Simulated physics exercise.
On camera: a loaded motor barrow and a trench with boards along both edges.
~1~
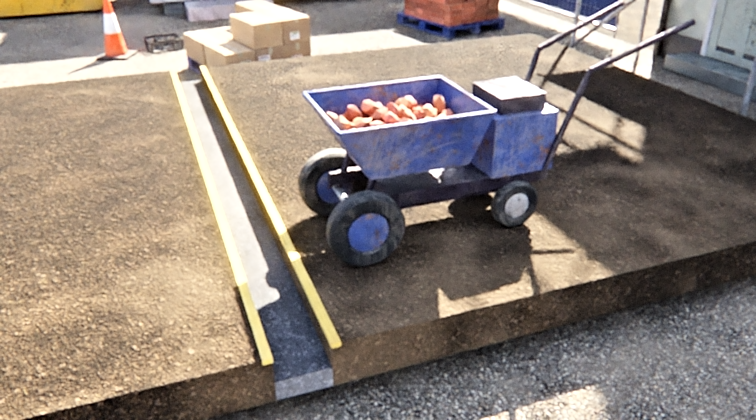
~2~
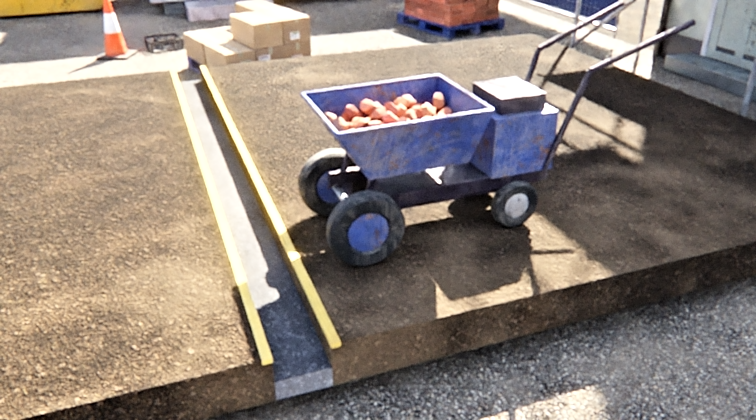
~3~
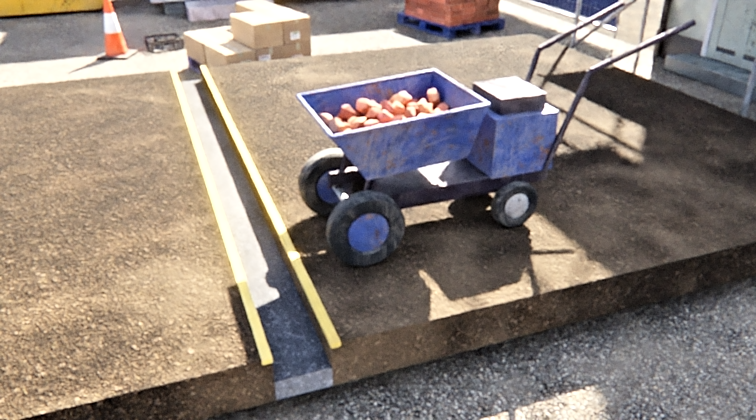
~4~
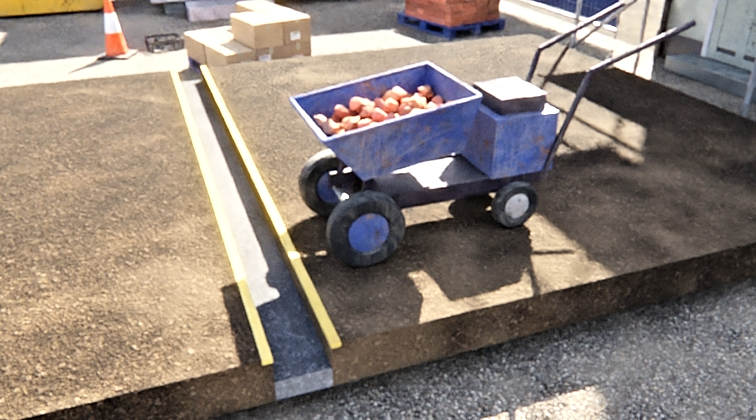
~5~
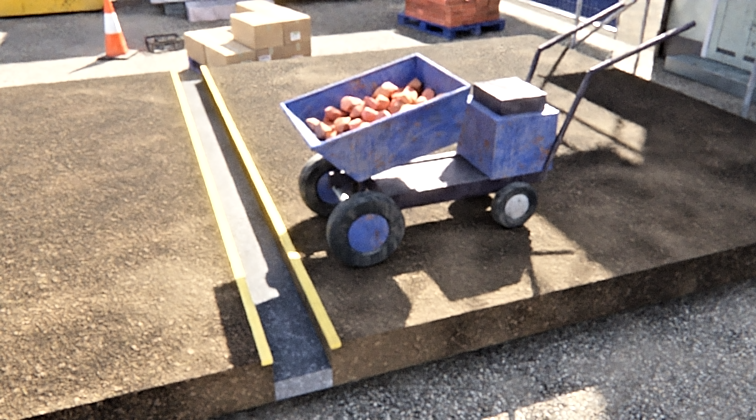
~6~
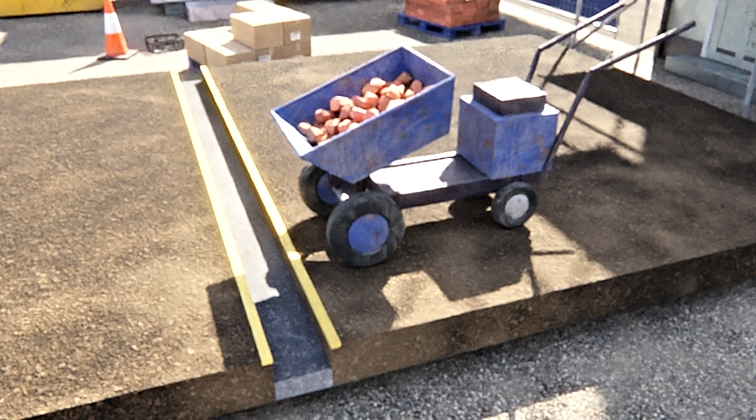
Blue skip of a motor barrow loaded with reddish lumps tilting gradually toward a narrow, board-edged trench on the left.
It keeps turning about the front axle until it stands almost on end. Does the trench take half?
In the trench: Only the smaller part.
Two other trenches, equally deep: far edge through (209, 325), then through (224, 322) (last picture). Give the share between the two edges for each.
Near 80 % and 70 %.
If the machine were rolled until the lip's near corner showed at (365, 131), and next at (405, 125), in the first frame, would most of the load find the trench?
In turn: More than half; more than half.
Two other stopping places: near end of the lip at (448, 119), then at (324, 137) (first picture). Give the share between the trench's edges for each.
Roughly 30 per cent, and 10 per cent.
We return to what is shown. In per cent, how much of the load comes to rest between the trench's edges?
Some 35 per cent.
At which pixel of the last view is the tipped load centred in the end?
Around (214, 258).
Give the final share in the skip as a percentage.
Close to 0 per cent.
Just after the last frame, skip tipped steeply; every one in the skip.
A moment on, skip tipped right over; the larger part in the skip; just a few in or heaped over the trench; about a tenth beyond it; just a few falling.
Further on, skip tipped right over; roughly a quarter in the skip; about a tenth in or heaped over the trench; roughly two thirds beyond it.
When it is over, skip tipped right over; just a few in the skip; roughly a third in or heaped over the trench; roughly two thirds beyond it.
